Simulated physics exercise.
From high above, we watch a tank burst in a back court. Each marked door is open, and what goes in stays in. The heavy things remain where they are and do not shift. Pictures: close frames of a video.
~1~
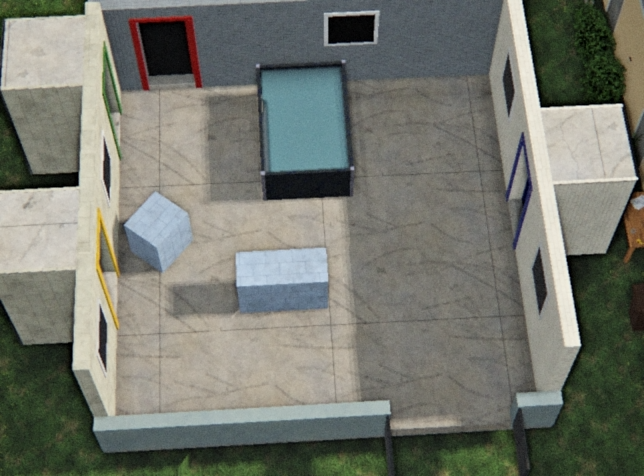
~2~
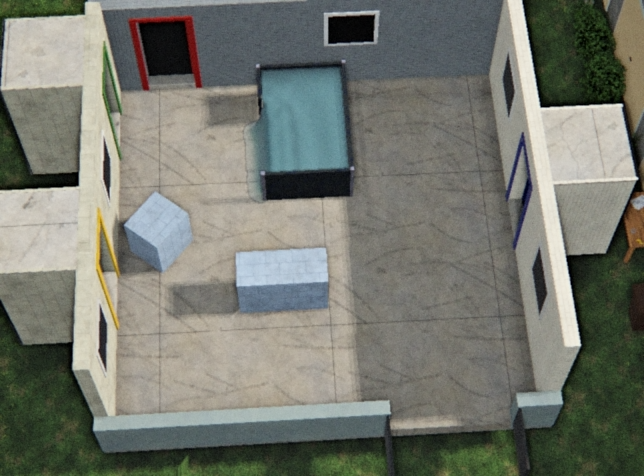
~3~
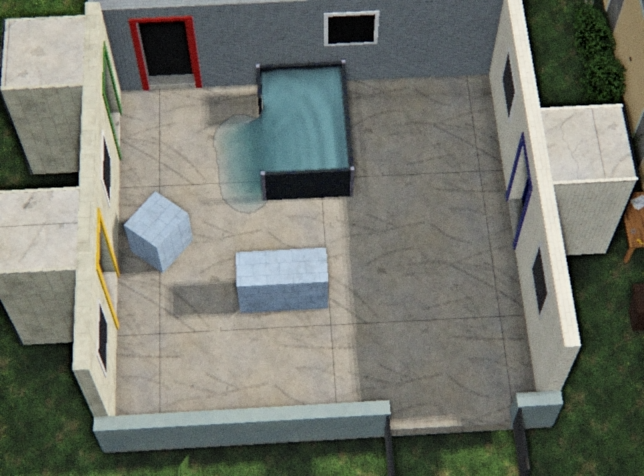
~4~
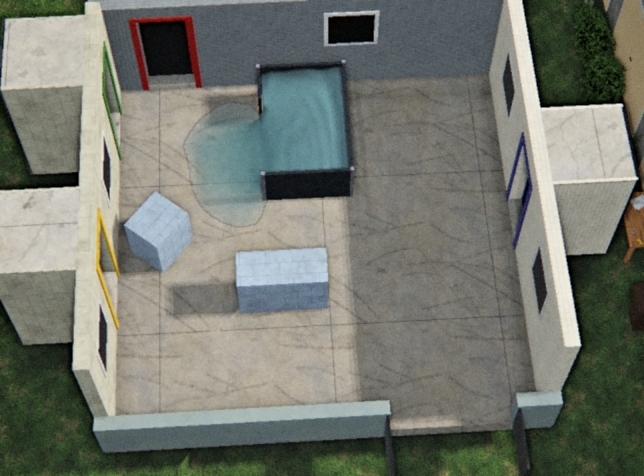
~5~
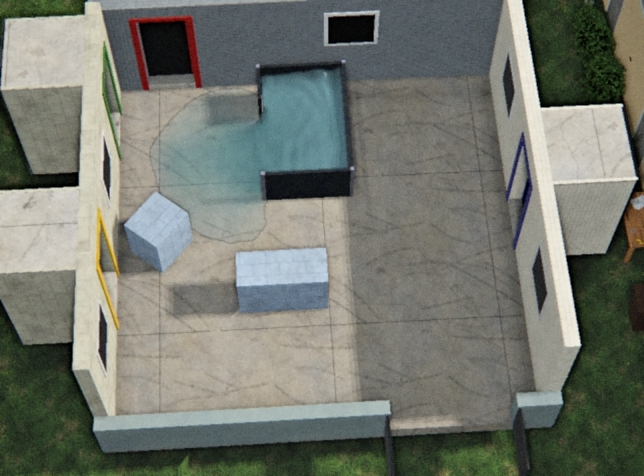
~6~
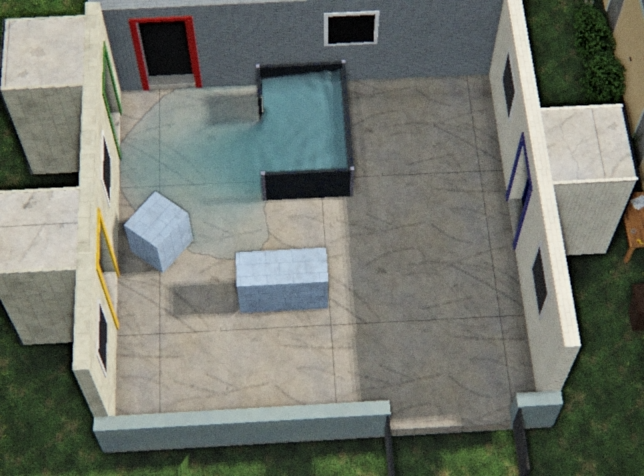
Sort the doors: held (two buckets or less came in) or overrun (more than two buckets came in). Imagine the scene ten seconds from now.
Sorted: Yellow door held, blue door held, red door overrun, green door overrun.
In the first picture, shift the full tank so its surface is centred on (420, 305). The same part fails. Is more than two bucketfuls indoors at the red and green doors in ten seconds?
Well, the red door doesn't reach it, while the green door doesn't reach it.
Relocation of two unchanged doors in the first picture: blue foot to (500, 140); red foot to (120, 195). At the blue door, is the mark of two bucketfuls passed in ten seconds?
Blue door: Falls short.
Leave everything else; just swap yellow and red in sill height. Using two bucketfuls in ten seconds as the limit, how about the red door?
Looks like red ends up short there.
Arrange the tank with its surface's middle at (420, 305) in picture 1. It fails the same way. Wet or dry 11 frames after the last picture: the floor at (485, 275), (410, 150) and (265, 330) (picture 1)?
One after the other: Untouched, untouched, reached.
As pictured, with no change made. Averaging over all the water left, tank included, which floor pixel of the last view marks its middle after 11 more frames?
I'd put my finger on (220, 174).
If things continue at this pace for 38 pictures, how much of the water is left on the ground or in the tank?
Near 86 percent, give or take.
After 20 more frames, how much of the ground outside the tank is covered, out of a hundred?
Roughly 40 per cent.
A moment on, water covers 20 % of the floor; the yellow door not reached, the blue door not reached, the red door wet at the sill, nothing in, the green door over two buckets in.
Next, water covers 30 % of the floor; the yellow door wet at the sill, nothing in, the blue door not reached, the red door wet at the sill, nothing in, the green door far over two buckets in.
Then, water covers 40 % of the floor; the yellow door wet at the sill, nothing in, the blue door not reached, the red door over two buckets in, the green door far over two buckets in.
Later, water covers 70 % of the floor; the yellow door wet at the sill, nothing in, the blue door not reached, the red door over two buckets in, the green door far over two buckets in.
In the end, water covers 85 % of the floor; the yellow door wet at the sill, nothing in, the blue door wet at the sill, nothing in, the red door over two buckets in, the green door far over two buckets in.
